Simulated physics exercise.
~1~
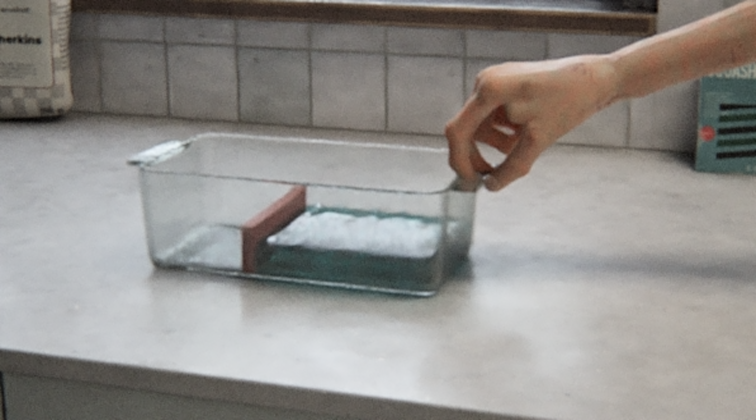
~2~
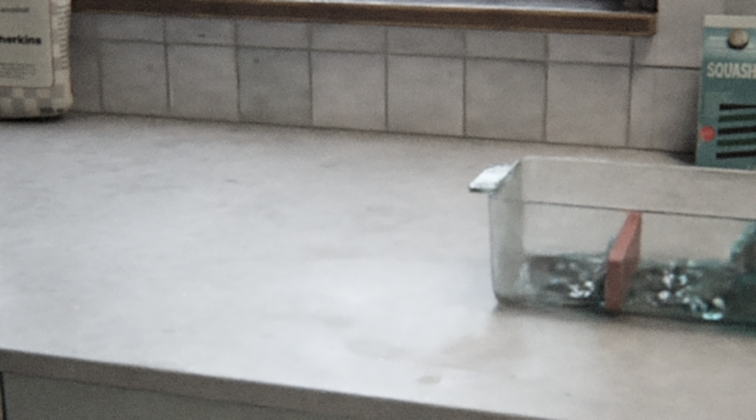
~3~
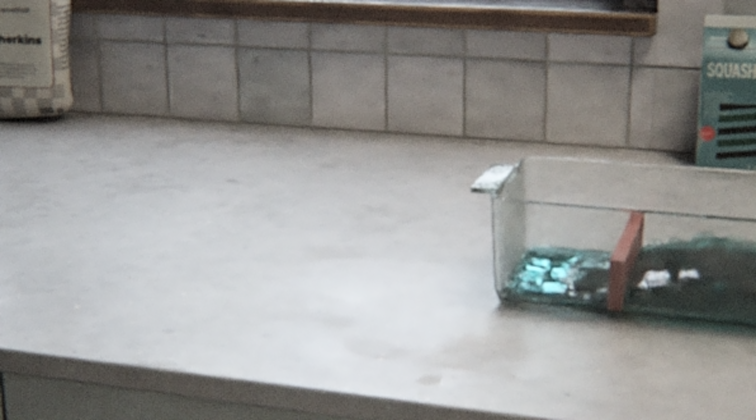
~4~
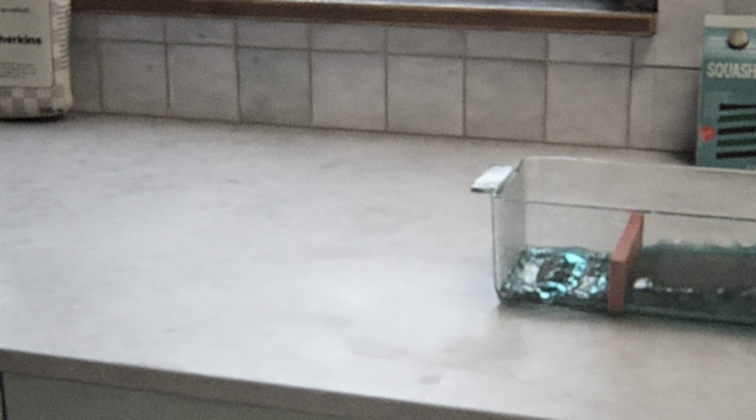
A clear glass box with a reddish-brown divider, holding water only in its right part, was pulled rightwards across a counter by a hand; the water sloshed, some got into the left part, and the box ended up still with water on both sides.
